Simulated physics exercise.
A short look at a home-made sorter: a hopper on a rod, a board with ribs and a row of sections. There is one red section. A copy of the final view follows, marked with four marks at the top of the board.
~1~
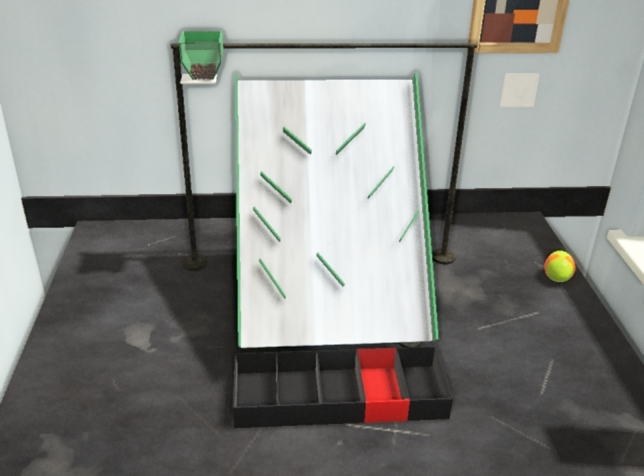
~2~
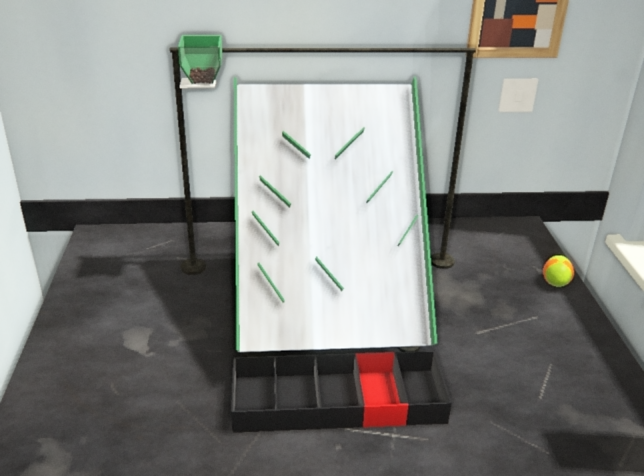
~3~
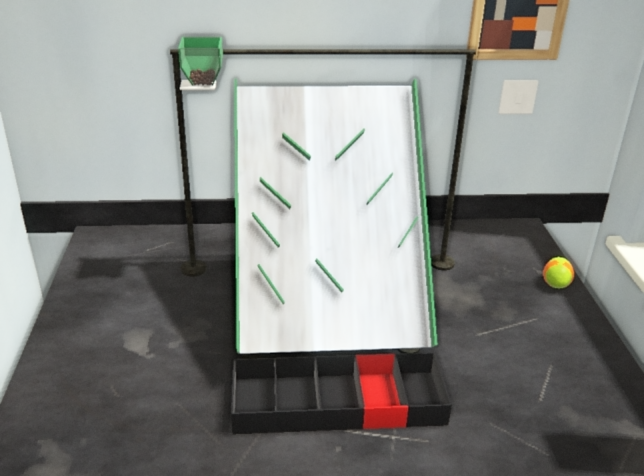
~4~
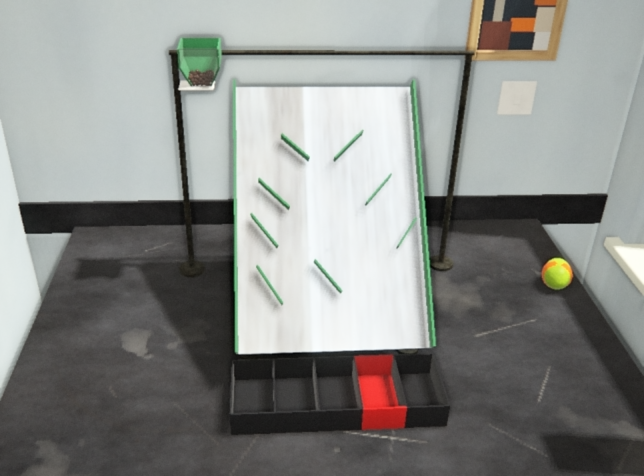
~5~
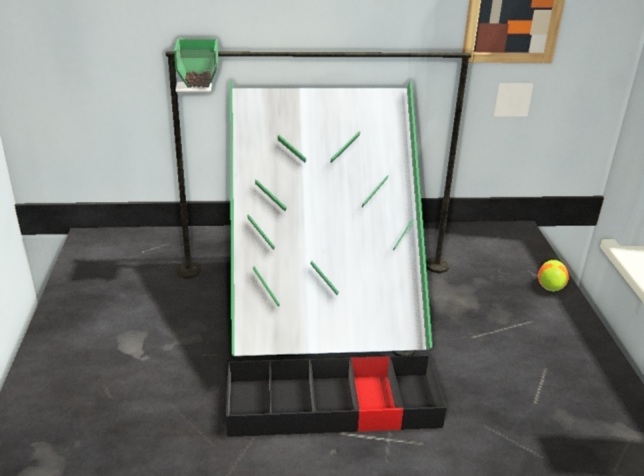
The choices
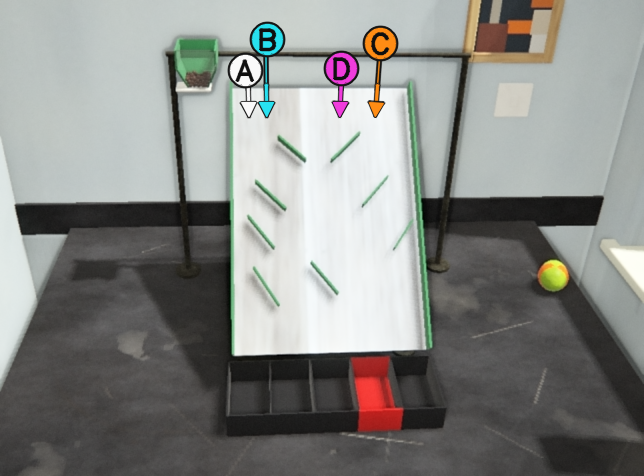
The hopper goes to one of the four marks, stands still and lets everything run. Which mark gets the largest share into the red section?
Take C.
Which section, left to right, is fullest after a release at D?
The second.
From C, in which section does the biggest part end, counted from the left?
It is the fourth one.
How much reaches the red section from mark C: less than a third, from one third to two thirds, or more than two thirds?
From one third to two thirds.
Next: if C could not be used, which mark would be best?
Here it is mark B.
On the marked copy, mark A meets the board at (248, 111); mark B meets the board at (266, 111); mark C meets the board at (375, 111); mark D meets the board at (339, 111).
If A is chosen, about a tenth in the red section, roughly two thirds in other sections, roughly a quarter outside the box.
If B is chosen, roughly a quarter in the red section, roughly half in other sections, roughly a quarter outside the box.
If C is chosen, roughly half in the red section, roughly a third in other sections, about a tenth outside the box.
If D is chosen, about a tenth in the red section, the larger part in other sections, about a tenth outside the box.
